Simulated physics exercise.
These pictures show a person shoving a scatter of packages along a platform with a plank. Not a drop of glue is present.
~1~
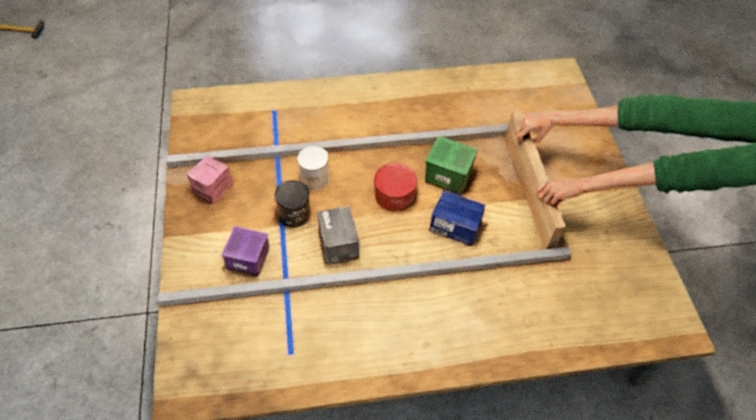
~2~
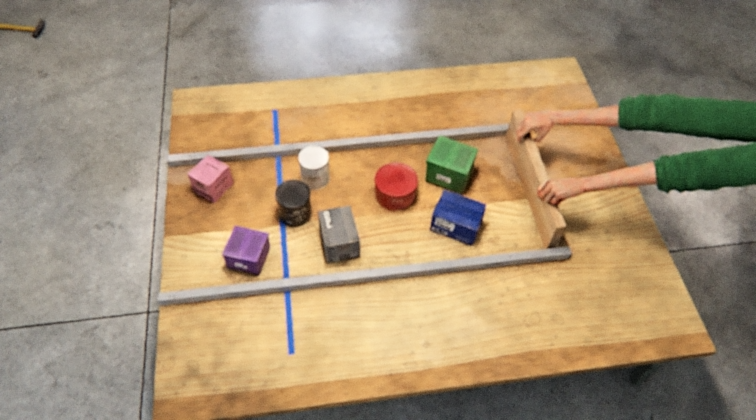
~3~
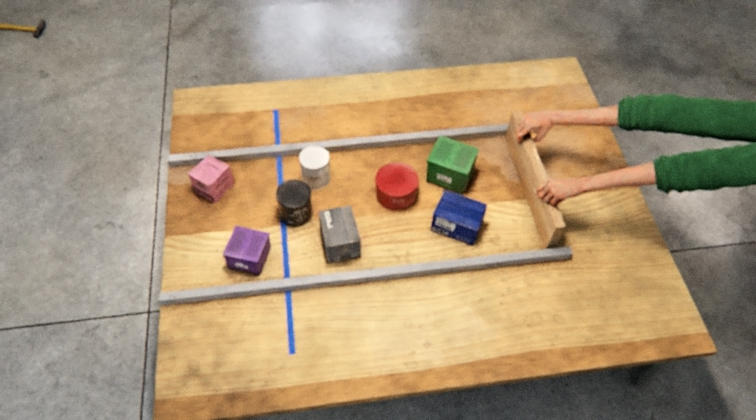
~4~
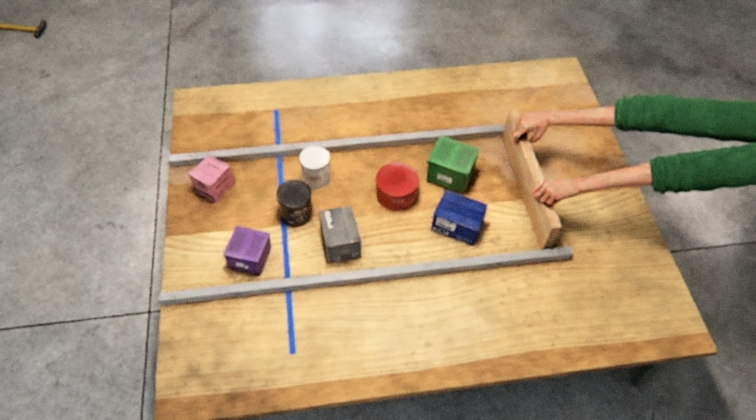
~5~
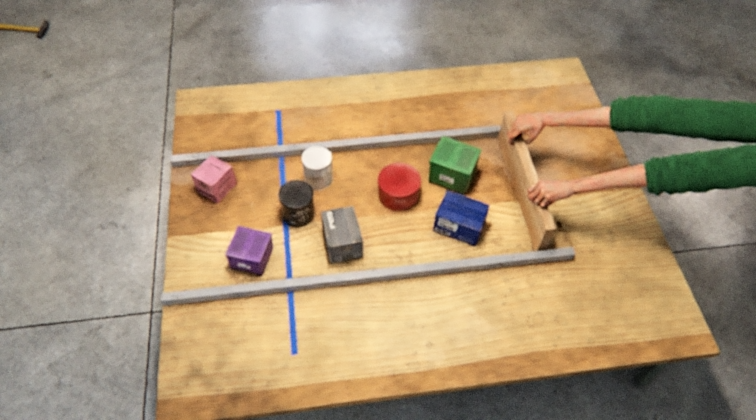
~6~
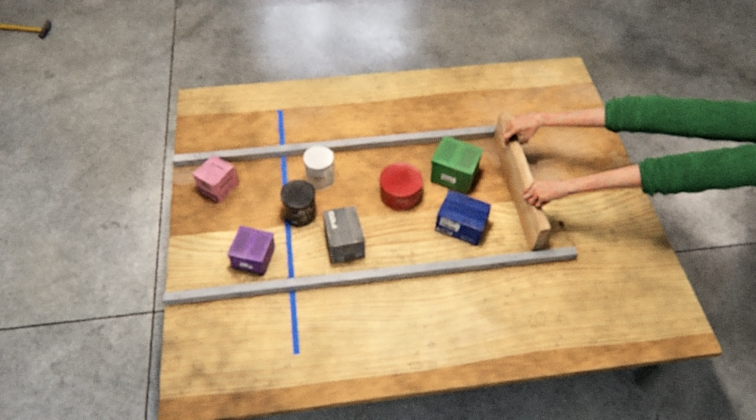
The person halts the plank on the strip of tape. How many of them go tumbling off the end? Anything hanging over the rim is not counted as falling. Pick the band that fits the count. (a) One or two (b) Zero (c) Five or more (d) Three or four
Zero.
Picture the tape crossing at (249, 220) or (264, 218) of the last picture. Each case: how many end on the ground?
Try 1: 2; try 2: 1.
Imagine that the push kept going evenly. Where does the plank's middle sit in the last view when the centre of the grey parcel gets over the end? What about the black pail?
I'd say about (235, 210) for the first one and about (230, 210) for the second.
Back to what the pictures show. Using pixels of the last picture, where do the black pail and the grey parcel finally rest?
The black pail stops around (225, 208); the grey parcel around (223, 252).
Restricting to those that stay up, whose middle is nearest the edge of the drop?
That one's the purple tote.
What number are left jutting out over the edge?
That comes to 0 of them.
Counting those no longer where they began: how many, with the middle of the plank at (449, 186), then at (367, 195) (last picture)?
Counts: 3 / 5.
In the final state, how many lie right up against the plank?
It ends up touching 3.
A little later, none off yet; pink box at rest near (216, 179); purple tote at rest near (252, 251); black pail at rest near (299, 204).
When it is over, the number that fall off is zero.
